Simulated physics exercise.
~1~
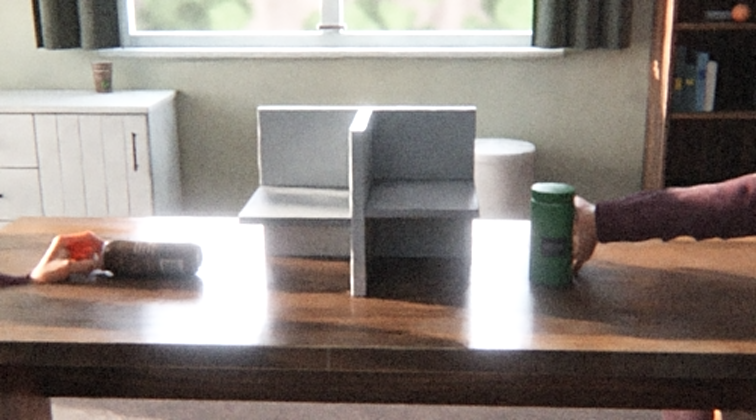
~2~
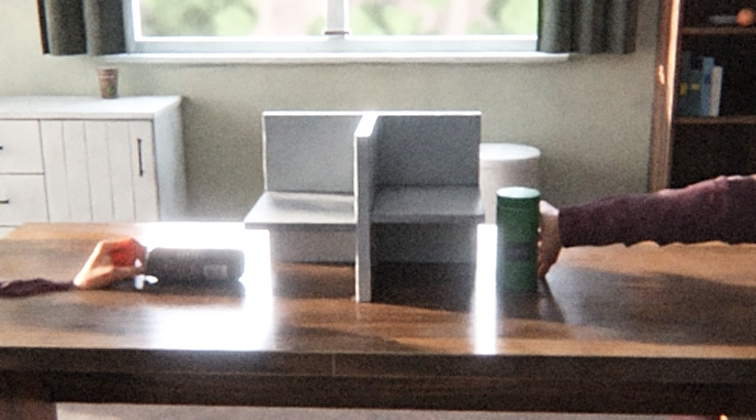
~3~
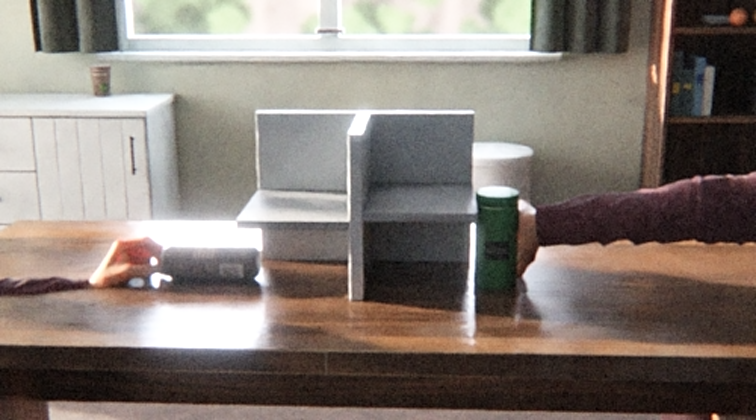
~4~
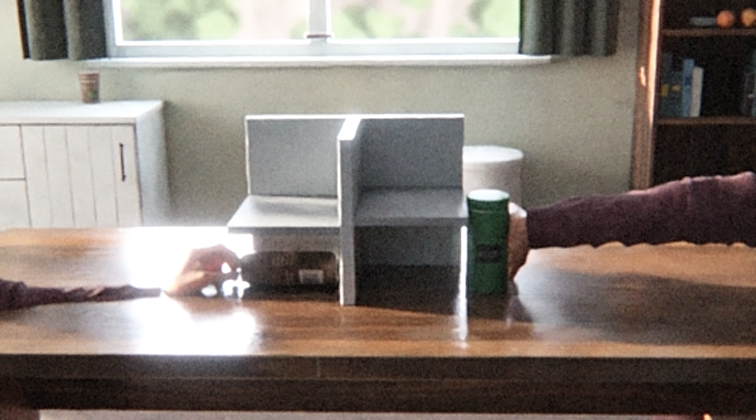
A dark brown can lying on its side and an upright green jar are pushed across a wooden table by two hands, one from each side, toward a gray stand with a shelf on either side of a central divider. The can slides right while the jar moves left. The jar reaches the right opening and stops at the shelf's edge, too tall to pass beneath. The hand on the left keeps pushing the can, which slips under the left shelf. At the end, the can lies beneath the shelf, while the jar stands outside, still held.
